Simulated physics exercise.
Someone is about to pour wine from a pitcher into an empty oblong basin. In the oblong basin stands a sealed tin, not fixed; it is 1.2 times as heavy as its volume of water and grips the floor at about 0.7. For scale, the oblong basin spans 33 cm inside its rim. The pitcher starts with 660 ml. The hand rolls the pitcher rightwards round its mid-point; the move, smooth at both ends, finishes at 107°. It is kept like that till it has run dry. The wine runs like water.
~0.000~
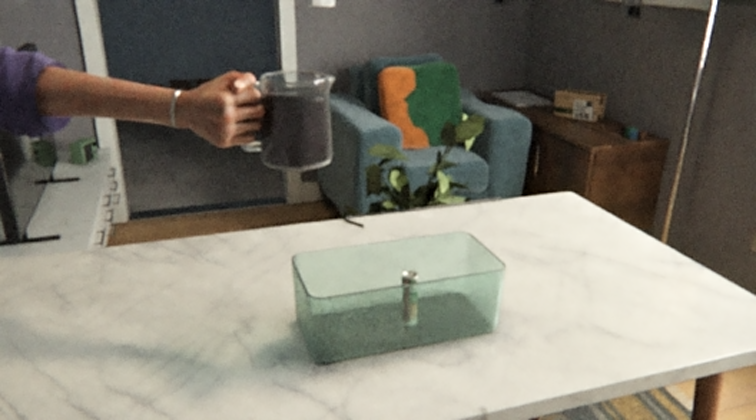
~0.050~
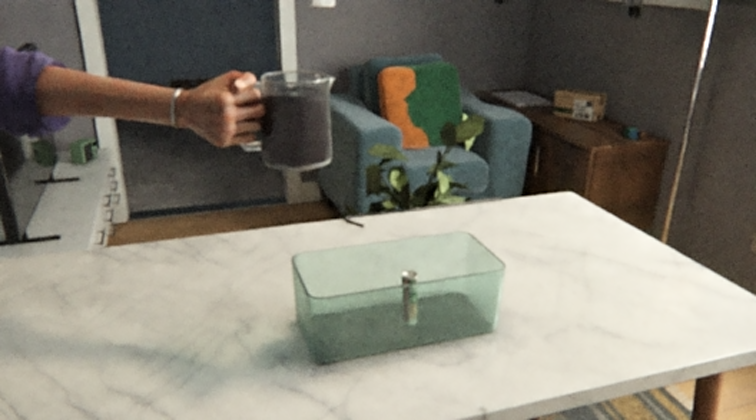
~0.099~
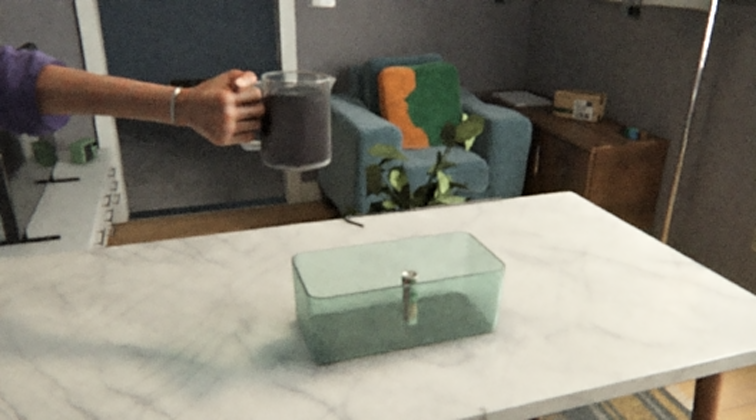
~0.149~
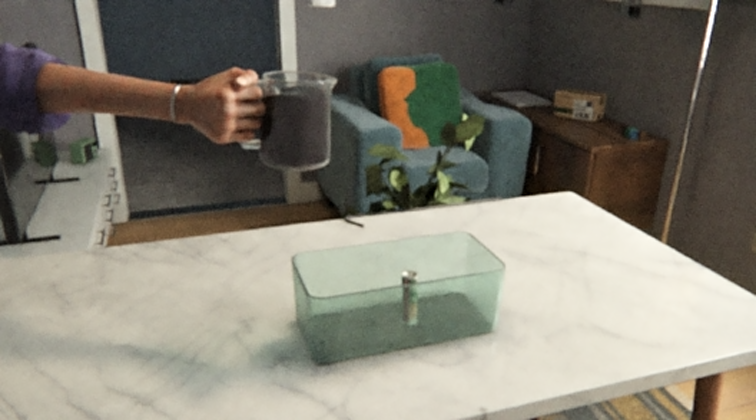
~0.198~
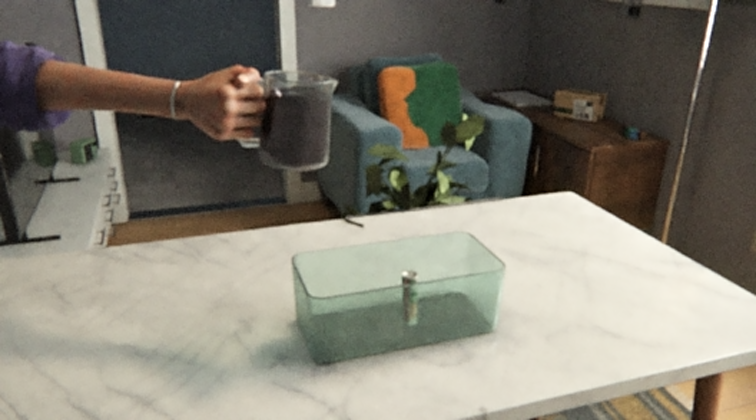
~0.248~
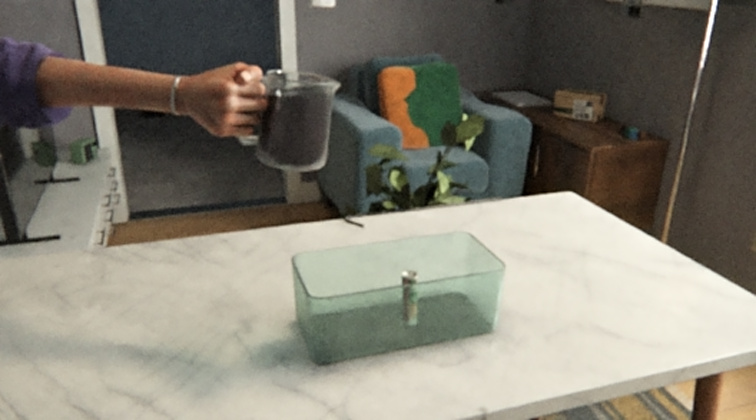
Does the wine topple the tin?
The tin topples.
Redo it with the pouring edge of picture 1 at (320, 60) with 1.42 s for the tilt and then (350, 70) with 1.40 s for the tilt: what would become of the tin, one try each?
First it topples; then it goes over.
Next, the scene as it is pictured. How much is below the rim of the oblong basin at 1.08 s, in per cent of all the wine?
Some 28 per cent.
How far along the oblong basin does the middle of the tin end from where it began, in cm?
Some 8.5 cm.
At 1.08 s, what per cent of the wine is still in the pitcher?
Near 40 in a hundred.
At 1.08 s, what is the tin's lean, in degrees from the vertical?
It is at some 30°.
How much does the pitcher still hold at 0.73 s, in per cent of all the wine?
Near 90 in a hundred.
Then, 0.73 s in, the tilt is 60° and 89 per cent is still to pour; the tin stands where it began.
Then, 1.08 s in, the tilt is 97° and 40 per cent is still to pour; the tin leans 31°.
Then, 1.45 s in, the tilt is 107° and 5 per cent is still to pour; the tin lies on its side.
Then, 1.85 s in, the tilt is 107° and 0 per cent is still to pour; the tin lies on its side.
Finally, the tin lies on its side.
